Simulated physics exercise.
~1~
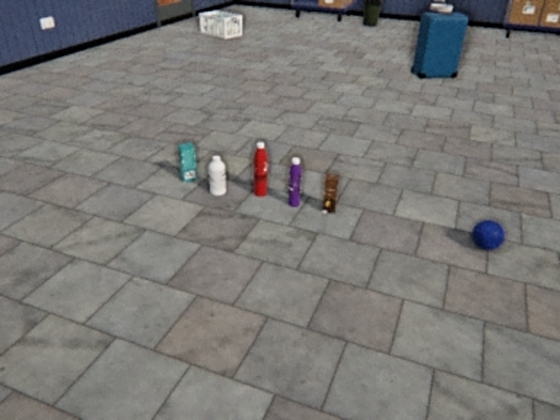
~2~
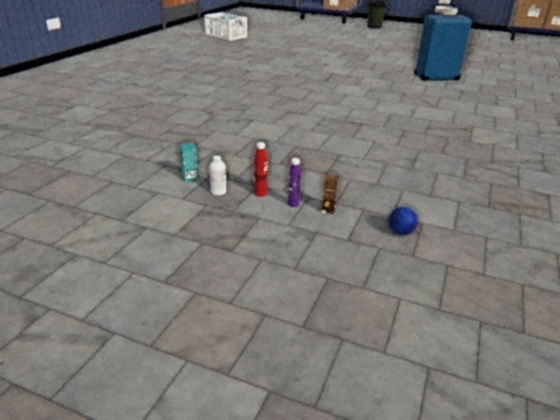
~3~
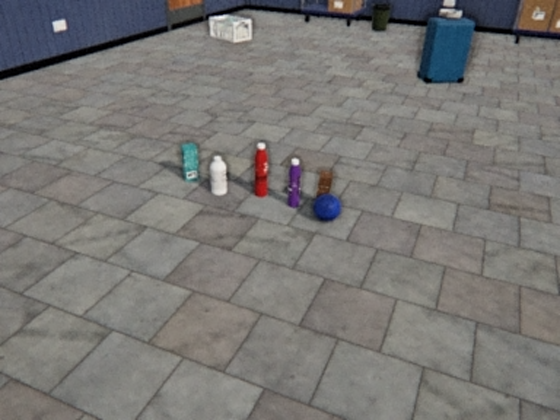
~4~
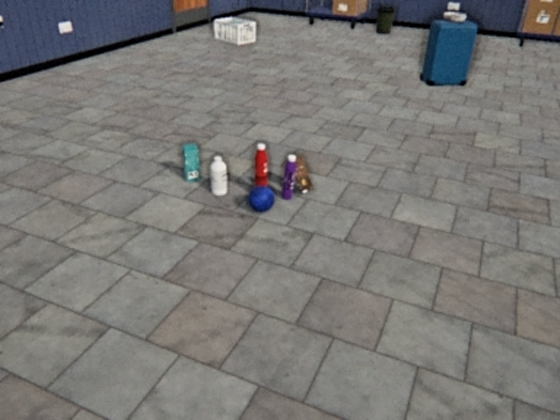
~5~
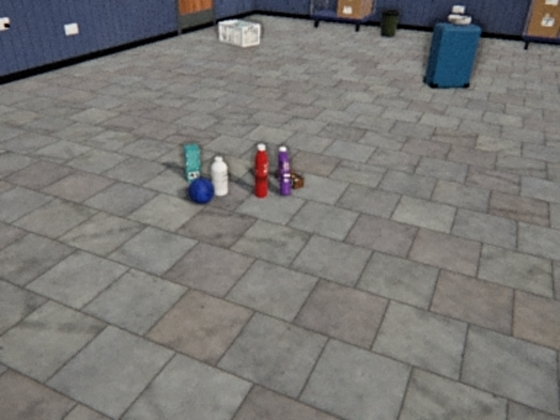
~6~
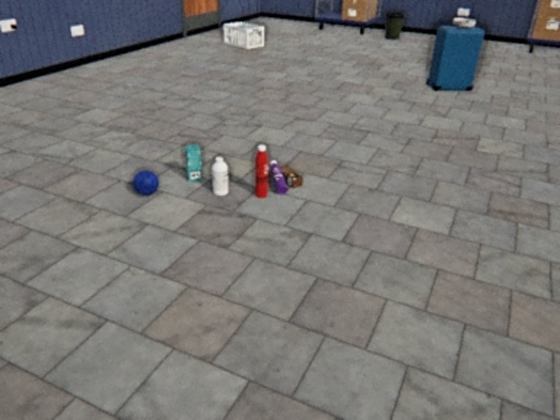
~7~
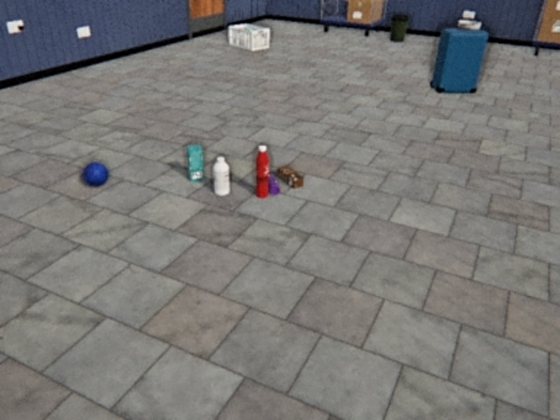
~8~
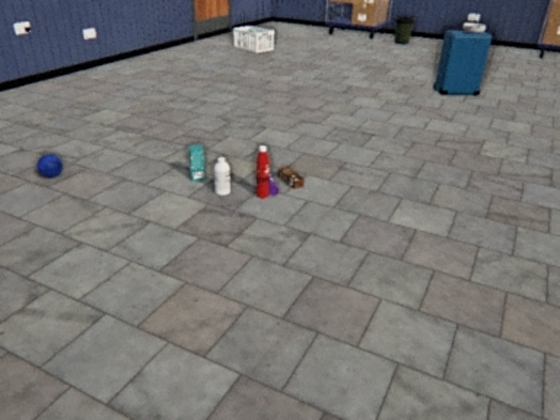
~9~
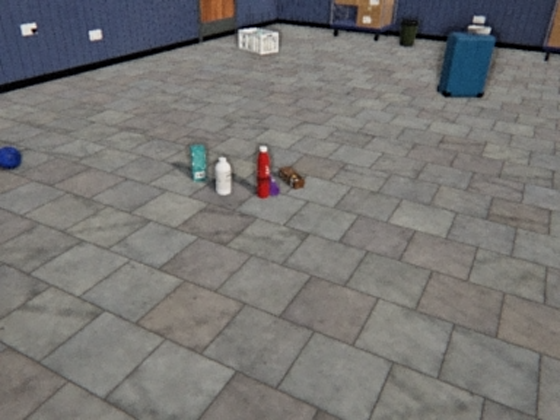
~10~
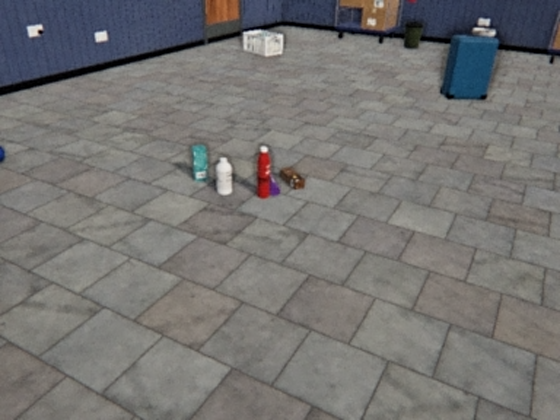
A blue ball rolls left across the floor, toppling a brown carton and purple bottle.
